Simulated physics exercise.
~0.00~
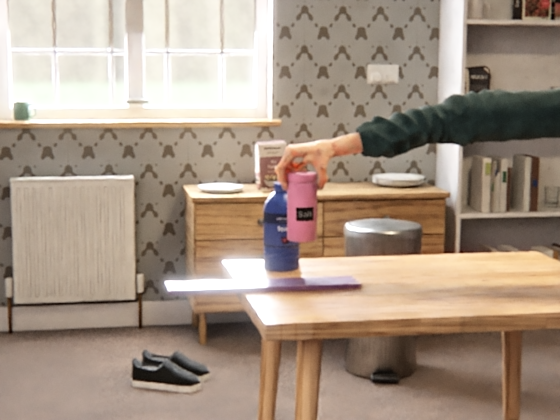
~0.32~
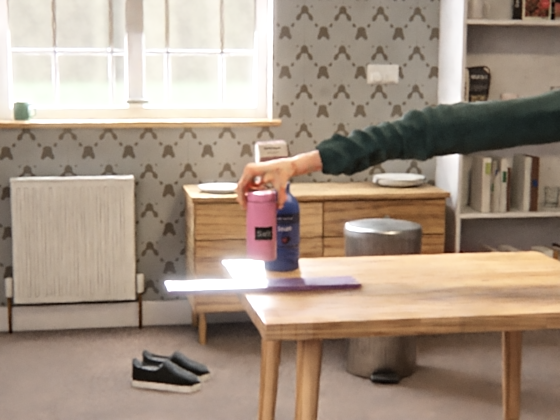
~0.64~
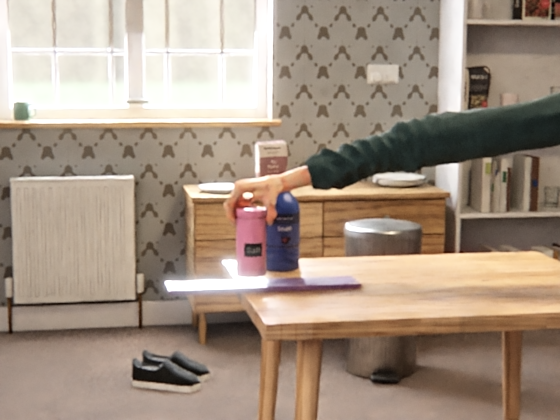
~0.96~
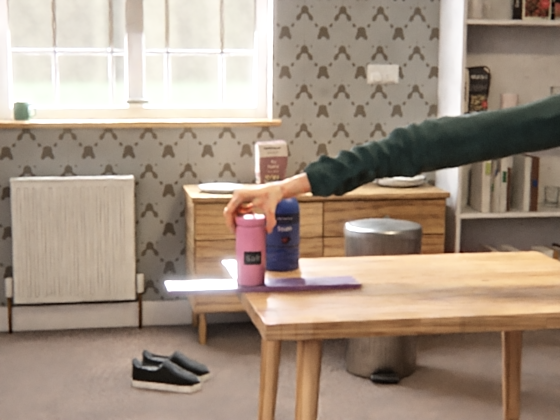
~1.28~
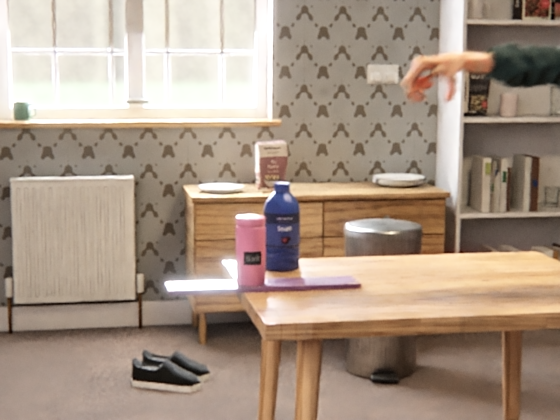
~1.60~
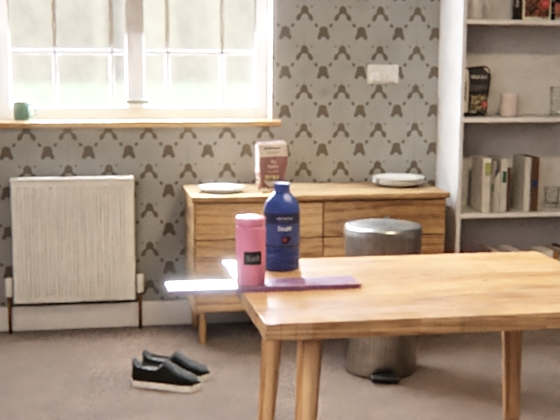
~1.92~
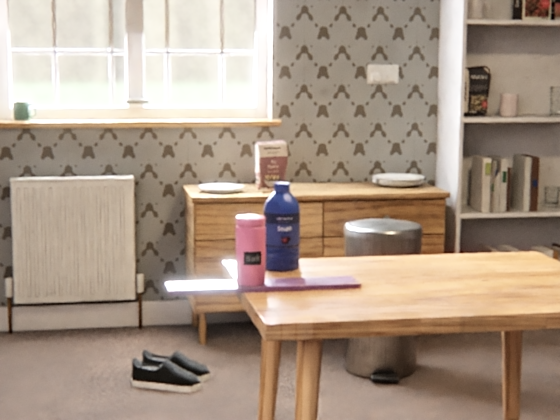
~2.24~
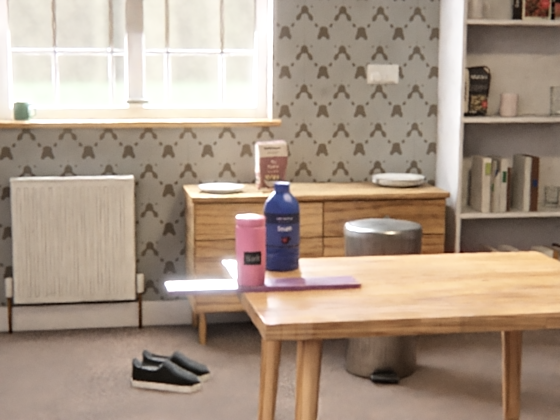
A hand lowering a pink jar beside a blue bottle onto a purple board overhanging a table, then withdrawing as everything stays balanced.
